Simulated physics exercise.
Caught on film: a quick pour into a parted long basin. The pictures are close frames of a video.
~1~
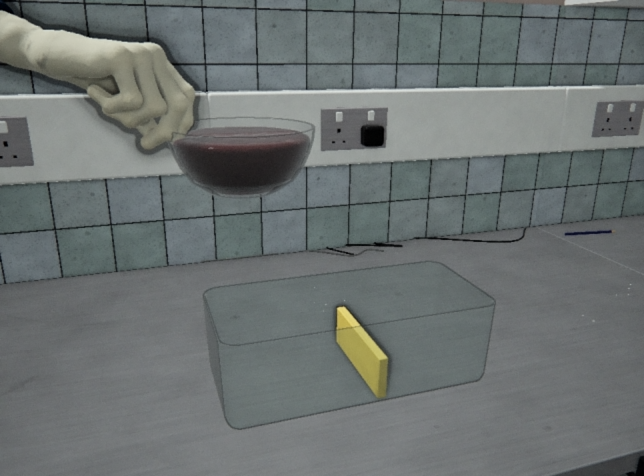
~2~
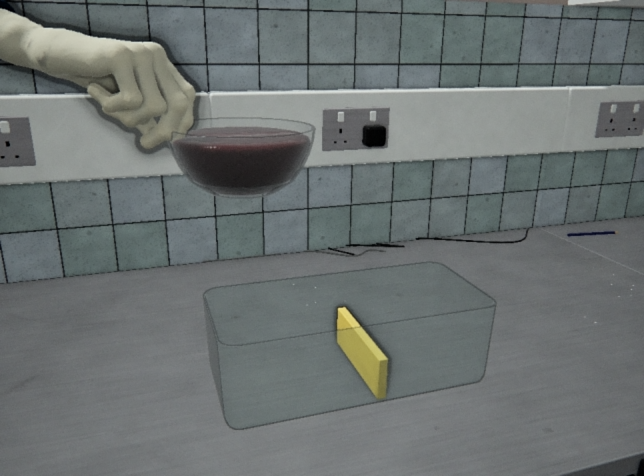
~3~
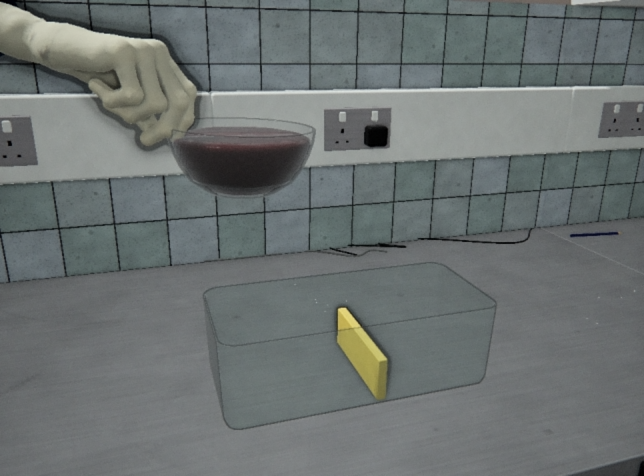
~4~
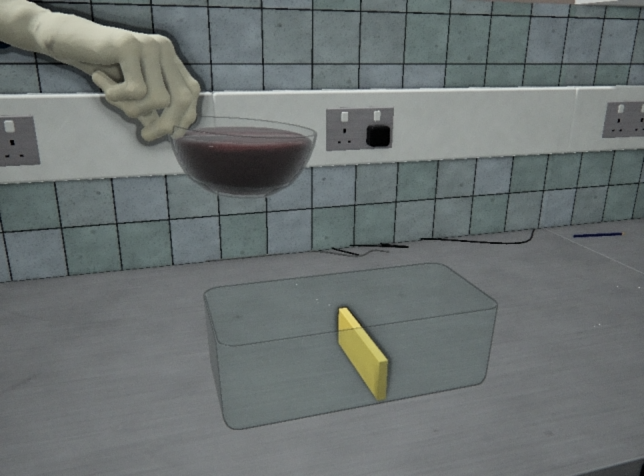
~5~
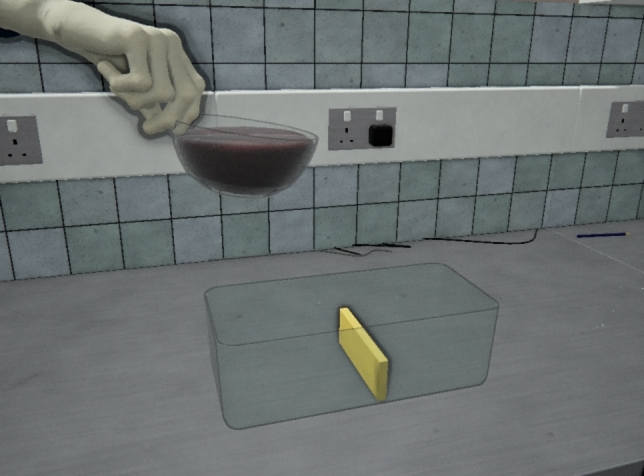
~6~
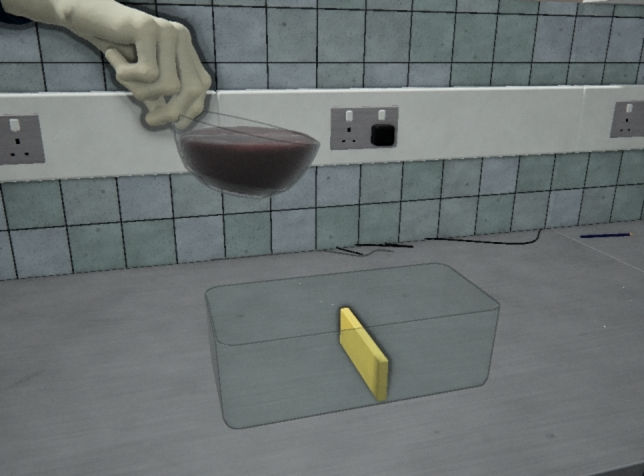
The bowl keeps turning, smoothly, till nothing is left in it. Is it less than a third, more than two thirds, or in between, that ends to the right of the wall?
It comes to from a third to two thirds.
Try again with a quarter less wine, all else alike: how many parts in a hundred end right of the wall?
Some 45 per cent.
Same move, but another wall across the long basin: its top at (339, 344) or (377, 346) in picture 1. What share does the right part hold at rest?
Near 80 % and 40 %.
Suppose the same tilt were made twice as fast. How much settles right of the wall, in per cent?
About 35 per cent.
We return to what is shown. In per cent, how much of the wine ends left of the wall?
Some 40 per cent.
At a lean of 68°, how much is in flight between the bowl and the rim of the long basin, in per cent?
Some 40 per cent.
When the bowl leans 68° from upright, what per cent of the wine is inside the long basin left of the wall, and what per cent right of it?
The left part 5 per cent, the right part 20.
A moment on, the tilt is 68° and 34 per cent is still to pour, 5 is left of the wall and 19 right of it.
Next, the tilt is 102° and 0 per cent is still to pour, 34 is left of the wall and 59 right of it.
Then the tilt is 109° and 0 per cent is still to pour, 39 is left of the wall and 59 right of it.
Later the tilt is 109° and 0 per cent is still to pour, 39 is left of the wall and 59 right of it.
In the end 39 per cent lies left of the wall, 60 right of it and 2 outside.
